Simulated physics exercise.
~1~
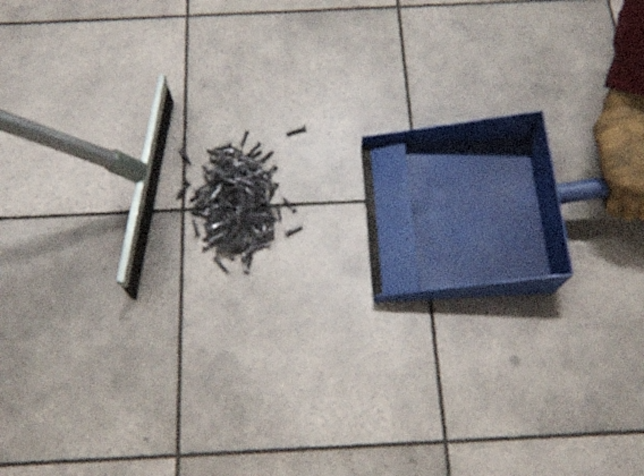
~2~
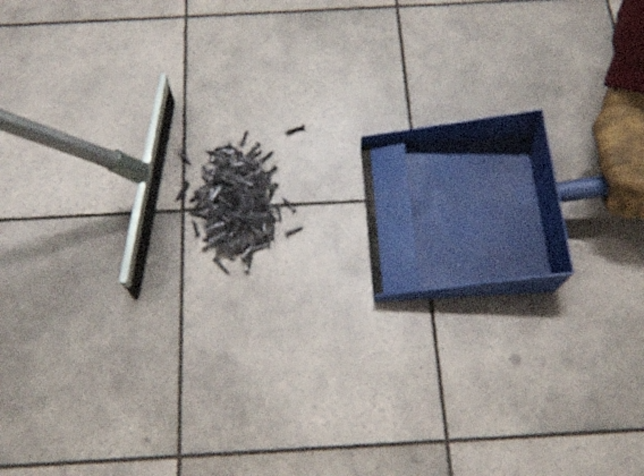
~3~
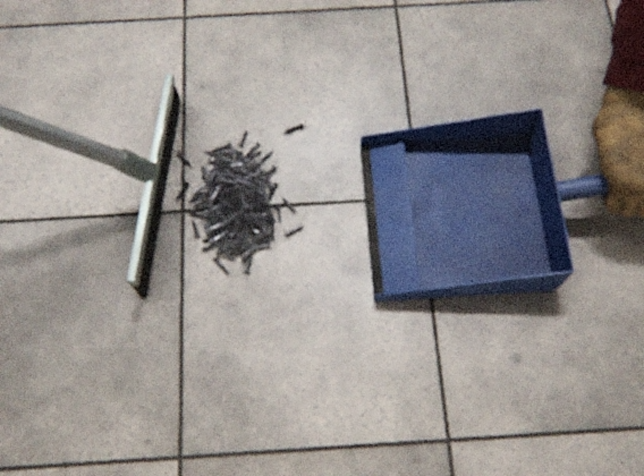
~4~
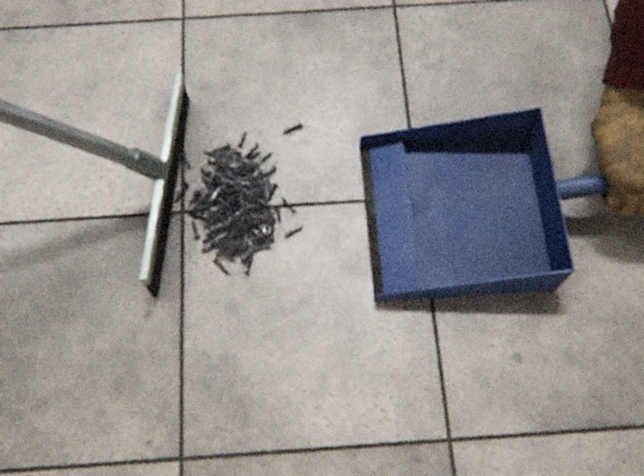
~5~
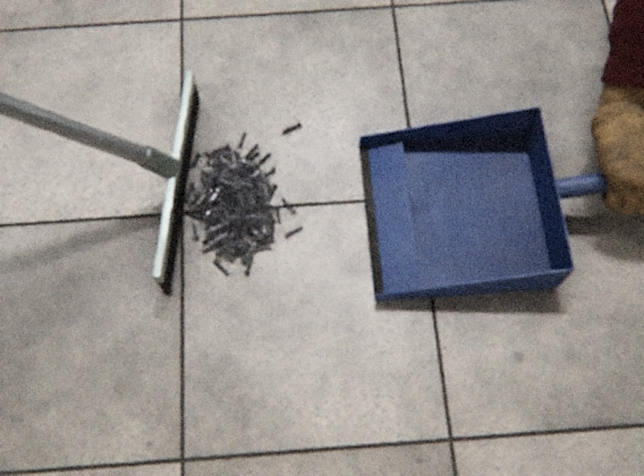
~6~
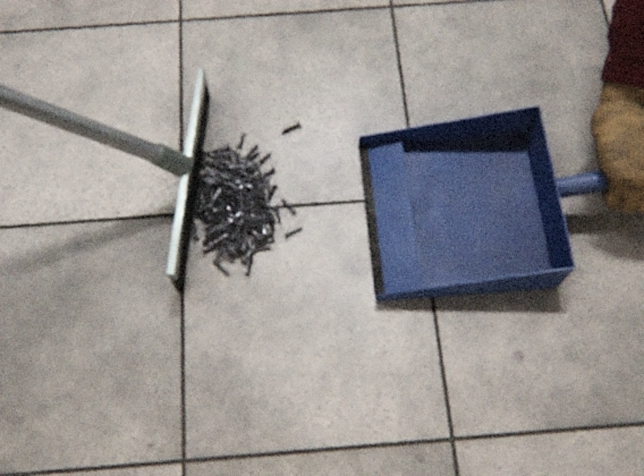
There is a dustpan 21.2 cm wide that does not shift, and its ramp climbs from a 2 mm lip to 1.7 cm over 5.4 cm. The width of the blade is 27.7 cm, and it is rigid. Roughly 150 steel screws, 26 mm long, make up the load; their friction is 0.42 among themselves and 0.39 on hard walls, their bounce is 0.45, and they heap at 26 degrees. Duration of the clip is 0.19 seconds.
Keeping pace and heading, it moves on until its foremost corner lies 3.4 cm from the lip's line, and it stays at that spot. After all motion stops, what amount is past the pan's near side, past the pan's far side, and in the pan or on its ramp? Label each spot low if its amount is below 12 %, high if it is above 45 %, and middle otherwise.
Past the pan's near side: Low, past the pan's far side: Middle, in the pan or on its ramp: Low.
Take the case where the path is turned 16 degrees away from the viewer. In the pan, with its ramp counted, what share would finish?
Roughly 0 percent.
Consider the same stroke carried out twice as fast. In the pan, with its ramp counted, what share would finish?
Some 15 %.
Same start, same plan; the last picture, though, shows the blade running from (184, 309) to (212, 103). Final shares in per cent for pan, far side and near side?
Pan: 15, far side: 5, near side: 10.
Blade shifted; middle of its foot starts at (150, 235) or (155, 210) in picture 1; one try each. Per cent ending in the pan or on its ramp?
Some 5 and 5 per cent.
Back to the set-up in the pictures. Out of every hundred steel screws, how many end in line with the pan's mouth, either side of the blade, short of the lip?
I'd estimate close to 80 per cent.
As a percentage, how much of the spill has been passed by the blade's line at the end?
Some 0 percent of it.
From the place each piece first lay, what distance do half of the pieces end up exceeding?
I'd say close to 14 cm.
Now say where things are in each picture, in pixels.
In the first picture, blade from (123, 282) to (163, 82), moved 0.0 cm, 0 of the pieces shifted so far; middle of the pieces at (241, 202); pan at (470, 216).
In the second picture, blade from (126, 282) to (165, 82), moved 0.3 cm, 0 of the pieces shifted so far; middle of the pieces at (241, 202).
In the third picture, blade from (134, 282) to (170, 81), moved 1.2 cm, 1 of the pieces shifted so far; middle of the pieces at (240, 203).
In the fourth picture, blade from (146, 280) to (180, 80), moved 2.5 cm, 2 of the pieces shifted so far; middle of the pieces at (240, 203).
In the fifth picture, blade from (159, 278) to (191, 78), moved 4.1 cm, 3 of the pieces shifted so far; middle of the pieces at (240, 204).
In the sixth picture, blade from (172, 275) to (202, 76), moved 5.6 cm, 10 of the pieces shifted so far; middle of the pieces at (240, 205); pan at (469, 213).
Then, 0.20 s after the last picture, middle of the blade 13 cm from the lip; 0 % over the lip, far side 10 %, near side 0 %.
Then, 0.34 s after the last picture, middle of the blade 8 cm from the lip; 0 % over the lip, far side 10 %, near side 0 %.
Then, 0.60 s after the last picture, middle of the blade 5 cm from the lip; 5 % over the lip, far side 15 %, near side 0 %.
In the end, near side 0 %, far side 15 %, pan 5 %, in front of the lip or behind the blade 80 %.
